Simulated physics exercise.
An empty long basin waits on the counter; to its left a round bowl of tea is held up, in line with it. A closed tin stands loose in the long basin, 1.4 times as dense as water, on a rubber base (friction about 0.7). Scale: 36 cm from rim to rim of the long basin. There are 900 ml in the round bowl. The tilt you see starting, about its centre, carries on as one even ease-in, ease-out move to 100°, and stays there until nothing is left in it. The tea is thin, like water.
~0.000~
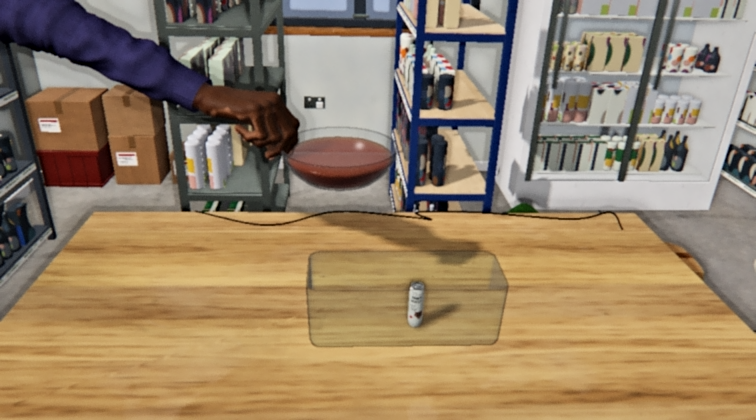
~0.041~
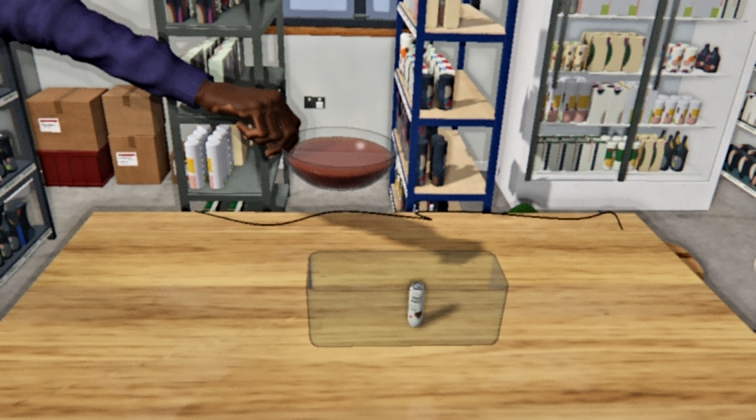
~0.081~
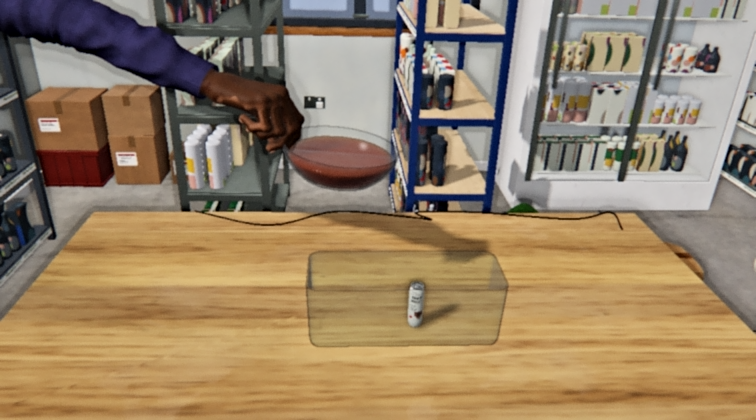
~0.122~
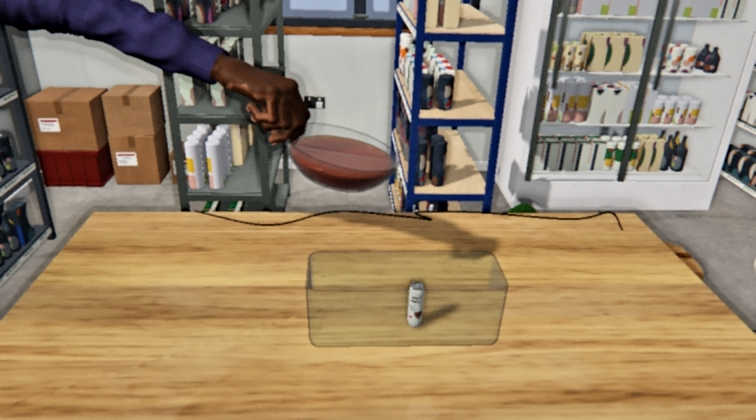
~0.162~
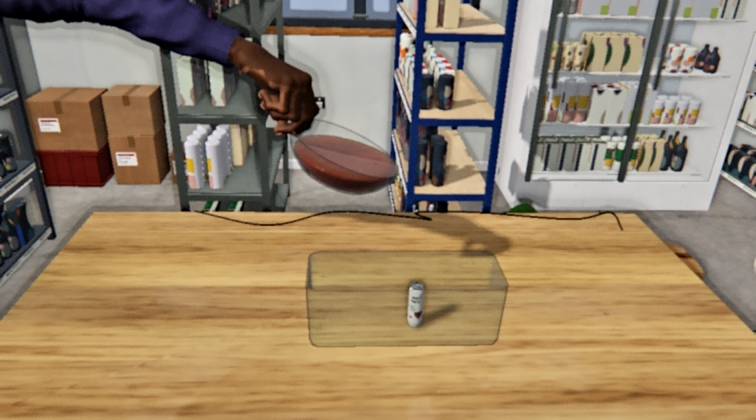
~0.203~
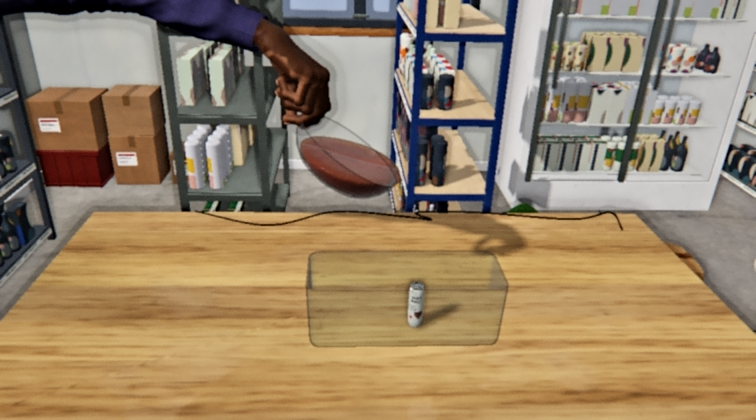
A hand tilting a clear round bowl of reddish-brown liquid rightward above a wooden counter, with a small can standing in a transparent basin.
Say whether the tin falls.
It remains upright.
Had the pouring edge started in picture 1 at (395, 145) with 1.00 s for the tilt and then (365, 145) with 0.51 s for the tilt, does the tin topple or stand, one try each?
First it remains upright; then it falls.
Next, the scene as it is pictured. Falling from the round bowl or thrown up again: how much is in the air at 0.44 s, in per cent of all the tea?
Near 70 in a hundred.
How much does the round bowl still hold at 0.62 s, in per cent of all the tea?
About 0 per cent.
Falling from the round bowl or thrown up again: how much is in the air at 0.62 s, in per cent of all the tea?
About 10 per cent.
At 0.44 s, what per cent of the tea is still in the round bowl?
About 2 per cent.
Then, 0.44 s in, the tilt is 96° and 2 per cent is still to pour; the tin stands where it began.
Then, 0.62 s in, the tilt is 100° and 0 per cent is still to pour; the tin stands where it began.
Then, 0.81 s in, the tilt is 100° and 0 per cent is still to pour; the tin stands where it began.
Then, 1.01 s in, the tilt is 100° and 0 per cent is still to pour; the tin stands where it began.
Finally, the tin stands where it began.
